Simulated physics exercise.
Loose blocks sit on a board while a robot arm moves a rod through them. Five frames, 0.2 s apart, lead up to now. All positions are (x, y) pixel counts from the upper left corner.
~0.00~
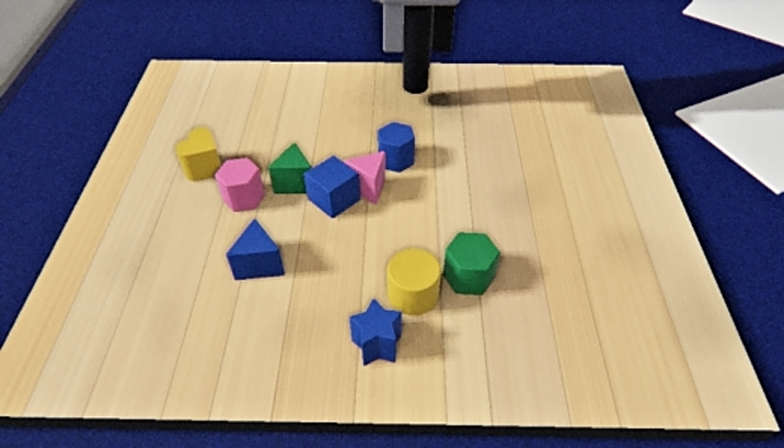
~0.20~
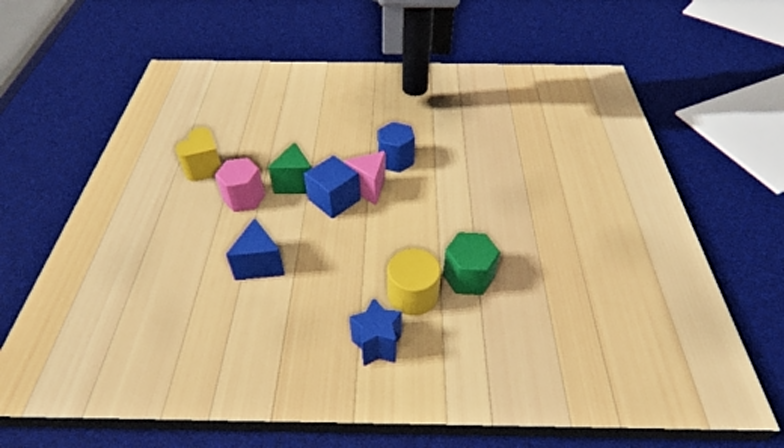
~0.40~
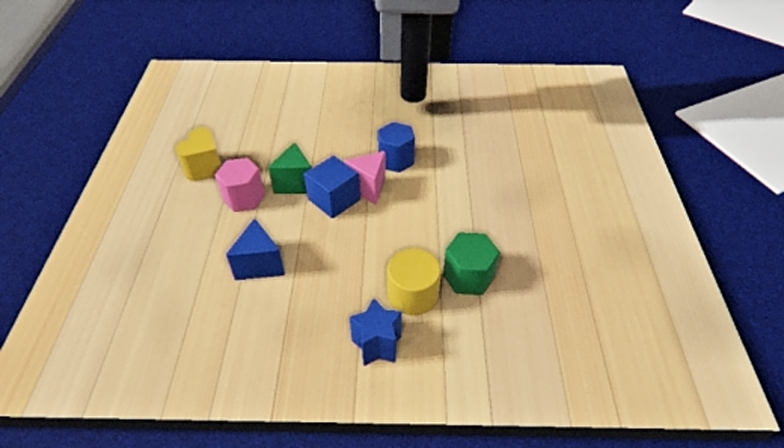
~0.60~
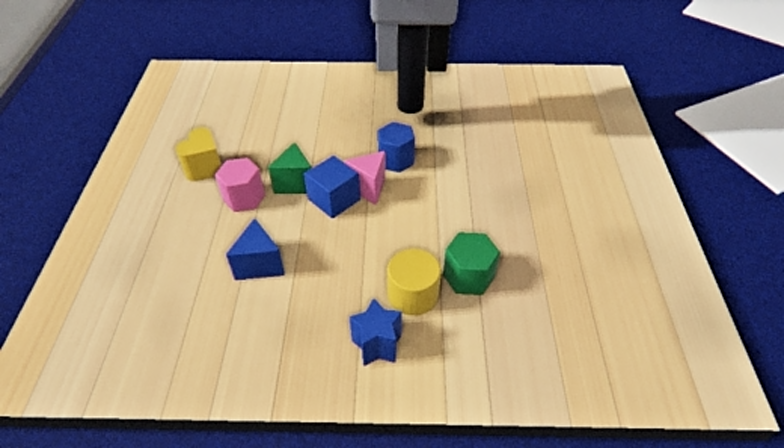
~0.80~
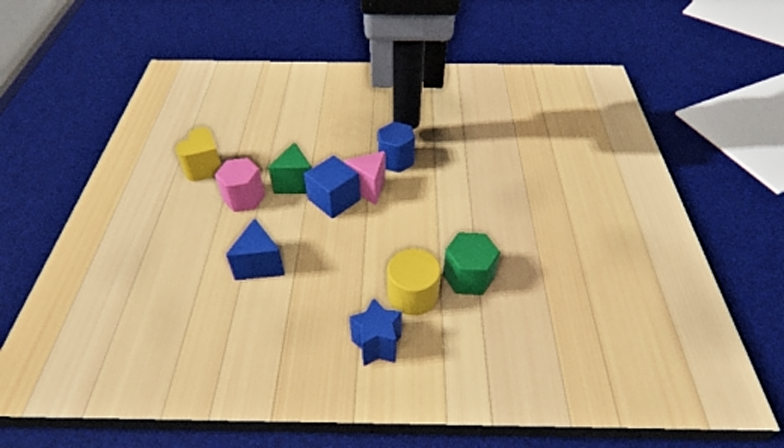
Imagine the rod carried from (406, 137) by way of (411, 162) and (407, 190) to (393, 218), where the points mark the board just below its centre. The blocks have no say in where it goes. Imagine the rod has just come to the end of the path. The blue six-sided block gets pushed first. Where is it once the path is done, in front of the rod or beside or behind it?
In front, still.
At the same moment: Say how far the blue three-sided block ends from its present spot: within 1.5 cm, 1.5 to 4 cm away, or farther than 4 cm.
Less than 1.5 cm.
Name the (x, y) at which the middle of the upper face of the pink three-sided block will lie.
I'd guess (344, 200).
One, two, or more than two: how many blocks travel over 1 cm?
Total moved: Two.
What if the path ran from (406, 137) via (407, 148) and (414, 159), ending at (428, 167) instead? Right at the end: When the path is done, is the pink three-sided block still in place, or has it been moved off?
My prediction: It moves.
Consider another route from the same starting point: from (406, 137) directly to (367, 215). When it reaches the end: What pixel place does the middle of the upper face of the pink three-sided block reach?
If I read the scene right, the answer is (352, 208).
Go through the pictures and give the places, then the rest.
The first picture shows tip of the rod (415, 87), middles of tops, blue three-sided block (253, 240), blue four-sided block (331, 172), pink three-sided block (368, 163), blue six-sided block (396, 133), yellow circle (414, 268).
The second picture shows rod (415, 89), nothing pushed.
The third picture shows rod (413, 95), nothing pushed.
The fourth picture shows rod (410, 106), nothing pushed.
The fifth picture shows rod (406, 122), blue three-sided block (253, 240), blue four-sided block (331, 172), pink three-sided block (368, 163), blue six-sided block (396, 133), yellow circle (414, 268).
On the path given first. One third of the way, rod (412, 148); blue four-sided block (329, 175); pink three-sided block (367, 173), turned 25° clockwise; blue six-sided block (398, 155).
Two thirds of the way, rod (408, 175); blue four-sided block (328, 175), turned 15° clockwise; pink three-sided block (362, 188), turned 100° clockwise; blue six-sided block (394, 185).
At the end, rod (393, 204); blue three-sided block unmoved; blue four-sided block (328, 175), turned 15° clockwise; pink three-sided block (344, 200), turned 130° clockwise; blue six-sided block (373, 214), turned 20° clockwise; yellow circle unmoved.
